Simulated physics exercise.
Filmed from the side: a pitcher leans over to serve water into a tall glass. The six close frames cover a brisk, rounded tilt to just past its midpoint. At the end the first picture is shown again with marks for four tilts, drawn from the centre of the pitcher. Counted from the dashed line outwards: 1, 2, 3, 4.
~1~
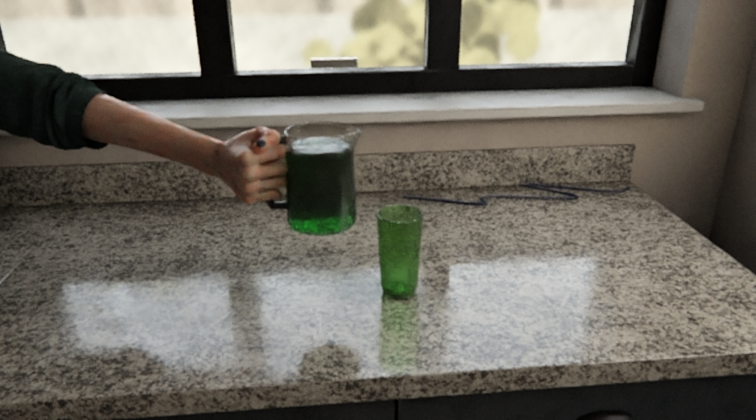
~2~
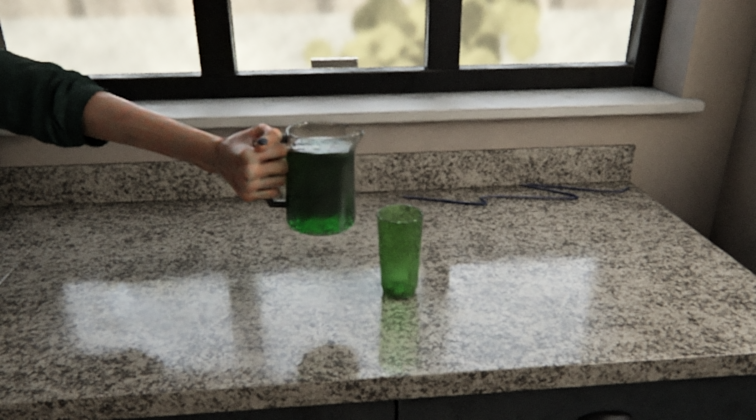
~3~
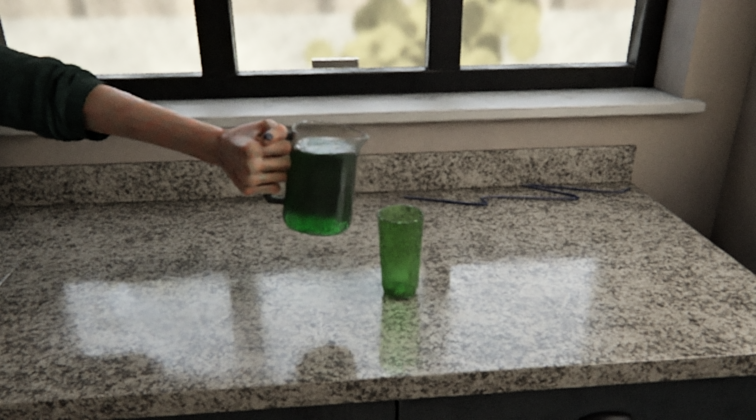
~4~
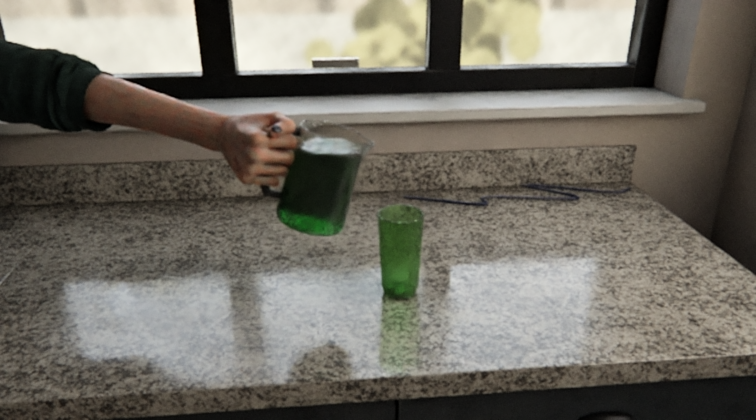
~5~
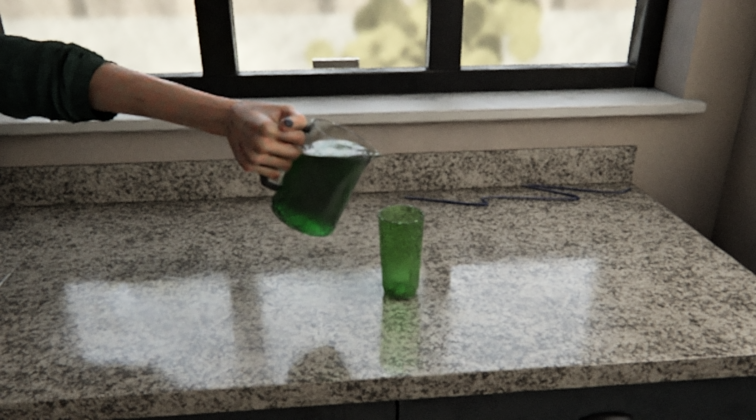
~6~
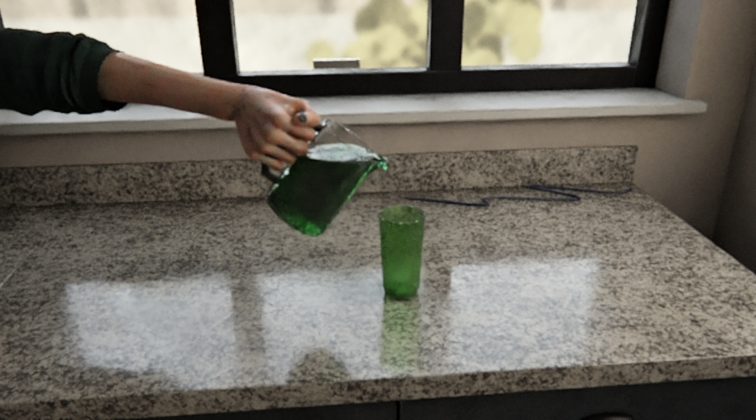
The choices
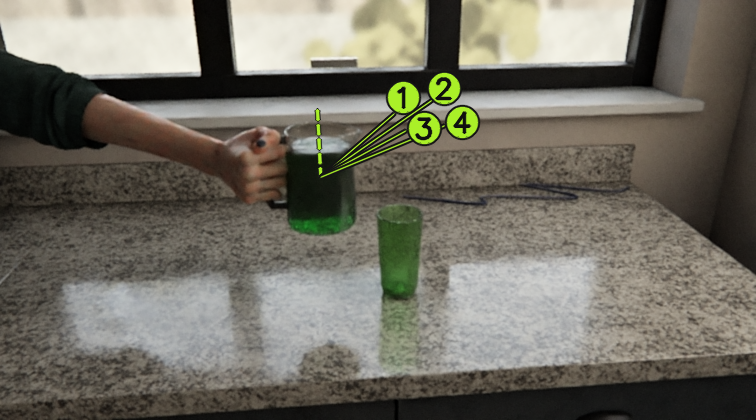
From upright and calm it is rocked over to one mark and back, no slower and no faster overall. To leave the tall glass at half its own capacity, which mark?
Choose 2.
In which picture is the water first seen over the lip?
In picture 6.
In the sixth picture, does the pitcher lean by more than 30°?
Yes, it does.
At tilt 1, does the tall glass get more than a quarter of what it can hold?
Yes, it does.
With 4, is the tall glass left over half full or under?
Over half.
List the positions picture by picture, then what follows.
The first picture shows upright, lip at (360, 131); rim of the tall glass round (400, 213); nothing has left yet.
The second picture shows tipped about 2°, lip at (362, 132); nothing has left yet.
The third picture shows tipped about 8°, lip at (367, 137); nothing has left yet.
The fourth picture shows tipped about 16°, lip at (373, 144); nothing has left yet.
The fifth picture shows tipped about 27°, lip at (379, 154); nothing has left yet.
The sixth picture shows tipped about 39°, lip at (383, 166); water is over the lip, down to (383, 166).
In lime, 1 at (394, 114); 2 at (431, 100); 3 at (405, 130); 4 at (444, 125).
With 1, the tall glass ends with about 36 % of what it can hold.
With 2, the tall glass ends with about 49 % of what it can hold.
With 3, the tall glass ends with about 65 % of what it can hold.
With 4, the tall glass ends with about 82 % of what it can hold; 3 % of the water is spilt.
